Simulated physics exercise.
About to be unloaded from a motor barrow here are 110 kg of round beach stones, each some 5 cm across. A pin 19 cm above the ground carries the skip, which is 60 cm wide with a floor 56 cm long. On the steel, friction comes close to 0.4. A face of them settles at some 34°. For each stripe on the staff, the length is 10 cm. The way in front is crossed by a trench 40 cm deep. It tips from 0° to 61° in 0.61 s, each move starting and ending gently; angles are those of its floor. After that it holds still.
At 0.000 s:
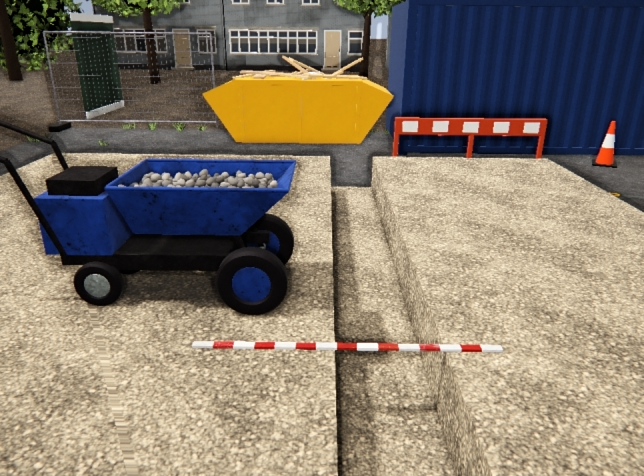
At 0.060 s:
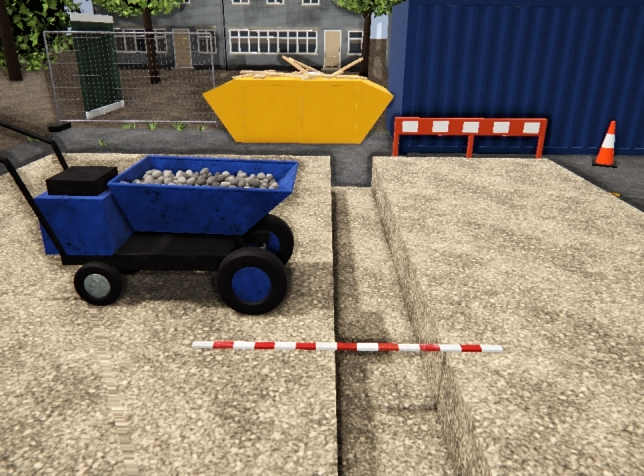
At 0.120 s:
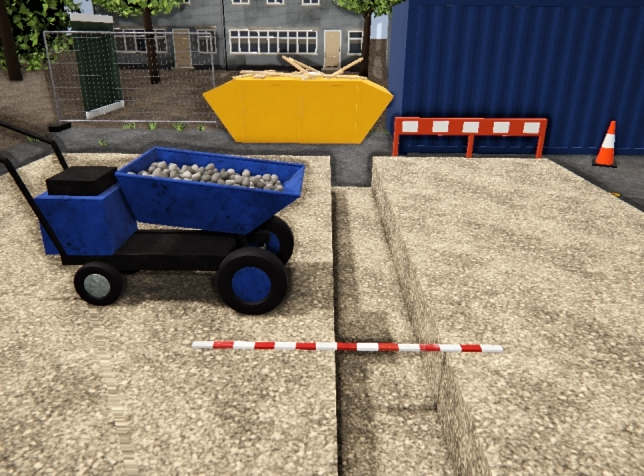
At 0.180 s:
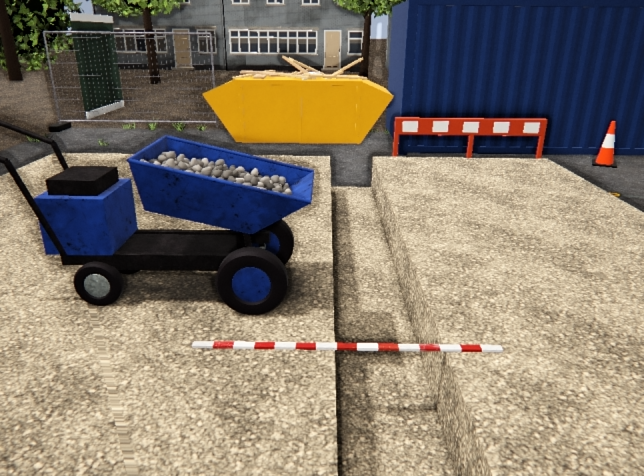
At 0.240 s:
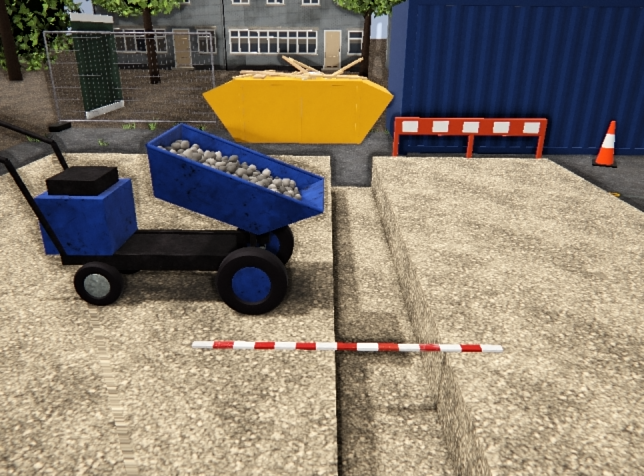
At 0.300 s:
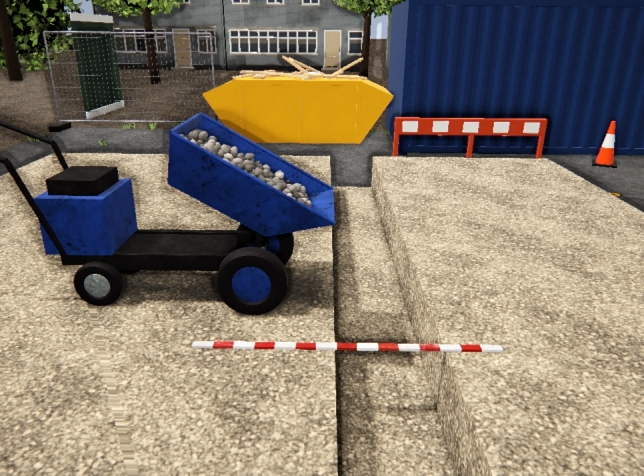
A blue motor barrow's skip full of round stones steadily tilts down to the right beside a trench.
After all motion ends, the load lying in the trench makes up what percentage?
It makes up about 82 per cent.
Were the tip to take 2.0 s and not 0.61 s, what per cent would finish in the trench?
I'd put it at roughly 100 per cent.
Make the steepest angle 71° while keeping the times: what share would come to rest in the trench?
It would be close to 90 percent.
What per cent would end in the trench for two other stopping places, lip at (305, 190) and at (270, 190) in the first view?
Near 65 then near 95 percent.
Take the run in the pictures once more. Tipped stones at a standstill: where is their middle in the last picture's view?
I'd point to around (398, 340).
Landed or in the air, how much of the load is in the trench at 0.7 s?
20 per cent or so by then.
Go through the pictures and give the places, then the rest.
The first frame shows lip at (288, 191), floor tilted 0°, highest stones at (197, 179).
In the second frame, the skip is at 2°, its lip at (292, 192); the top of the load is at (179, 176); the stones move at 0.4 m/s on average.
In the third frame, the skip is at 6°, its lip at (300, 196); the top of the load is at (166, 169); the stones move at 0.8 m/s on average.
In the fourth frame, the skip is at 13°, its lip at (311, 202); the top of the load is at (174, 159); the stones move at 1.1 m/s on average.
In the fifth frame, the skip is at 21°, its lip at (323, 212); the top of the load is at (183, 146); the stones move at 1.3 m/s on average.
The sixth frame shows lip at (335, 224), floor tilted 30°, highest stones at (200, 137); the stones move at 1.4 m/s on average.
After 0.5 s the floor is at 52°; 100 % in the skip; the foremost stones are at (338, 233).
After 0.7 s the floor is at 61°; 81 % in the skip, 19 % in the trench; the foremost stones are at (408, 305).
After 1.1 s the floor is at 61°; 23 % in the skip, 60 % in the trench, 18 % past the trench; the foremost stones are at (517, 298).
After 3.0 s the floor is at 61°; 0 % in the skip, 82 % in the trench, 18 % past the trench; the foremost stones are past the picture's edge.
